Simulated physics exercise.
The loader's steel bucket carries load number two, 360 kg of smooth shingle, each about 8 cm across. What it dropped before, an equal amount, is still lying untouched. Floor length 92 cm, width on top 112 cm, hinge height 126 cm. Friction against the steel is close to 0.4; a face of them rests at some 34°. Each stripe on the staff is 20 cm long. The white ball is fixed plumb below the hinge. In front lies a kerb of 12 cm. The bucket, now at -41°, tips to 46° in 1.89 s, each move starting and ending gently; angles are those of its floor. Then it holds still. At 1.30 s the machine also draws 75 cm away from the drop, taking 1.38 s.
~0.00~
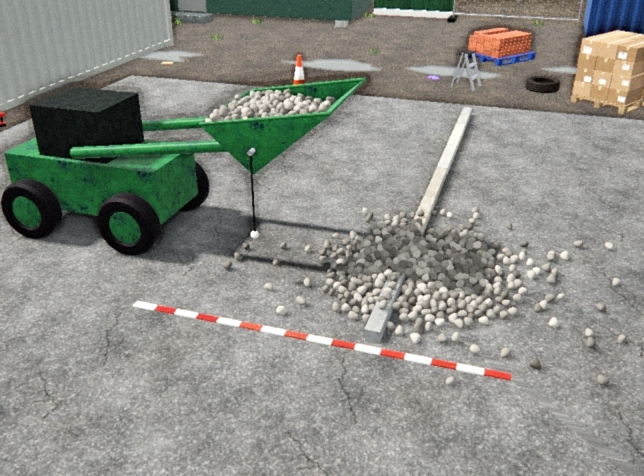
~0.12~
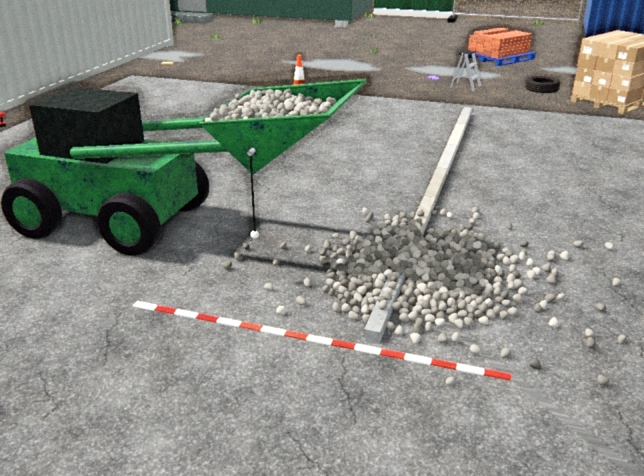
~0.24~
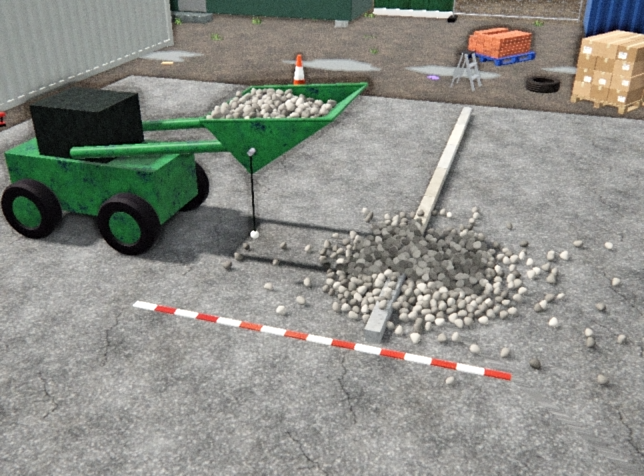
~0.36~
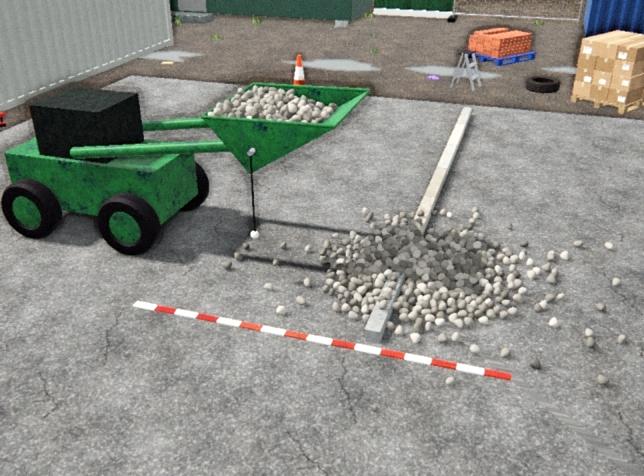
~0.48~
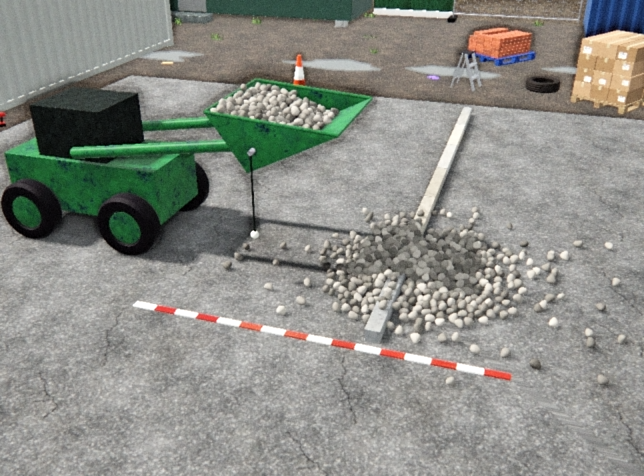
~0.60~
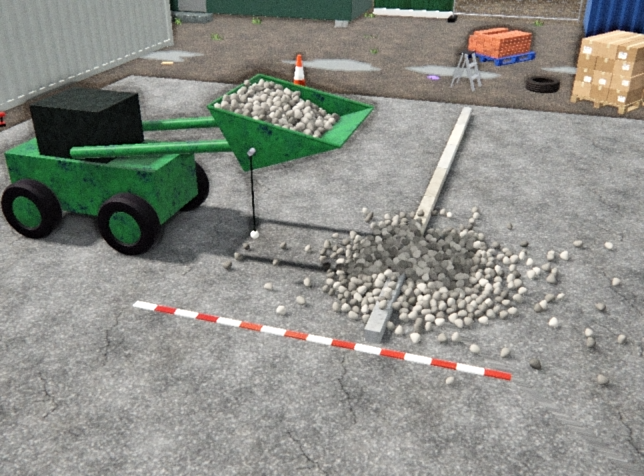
In a paved yard, a green loader stood still beside stones heaped across a kerb while its raised, stone-filled bucket slowly tilted forward, its front edge dipping to the right as the load shifted slightly.
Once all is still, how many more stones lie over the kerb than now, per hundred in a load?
Roughly 0 per cent of a load more.
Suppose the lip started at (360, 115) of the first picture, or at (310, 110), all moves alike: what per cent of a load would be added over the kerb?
First some 10, then 0 per cent.
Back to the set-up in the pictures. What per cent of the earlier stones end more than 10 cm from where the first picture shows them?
About 5 per cent.
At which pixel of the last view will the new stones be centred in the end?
Their middle is at about (340, 251).
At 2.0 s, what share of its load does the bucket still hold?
About 0 per cent.
After 1.4 s the floor is at 33°; in per cent of one load, 91 in the bucket, 53 on this side of the kerb, 57 over the kerb; the foremost stones are at (613, 309).
After 2.0 s the floor is at 46°; in per cent of one load, 1 in the bucket, 143 on this side of the kerb, 57 over the kerb; the foremost stones are at (613, 309).
After 3.1 s the floor is at 46°; in per cent of one load, 0 in the bucket, 144 on this side of the kerb, 58 over the kerb; the foremost stones are at (613, 309).
After 5.7 s the floor is at 46°; in per cent of one load, 0 in the bucket, 144 on this side of the kerb, 58 over the kerb; the foremost stones are at (613, 309). Net gain over the kerb, 0.
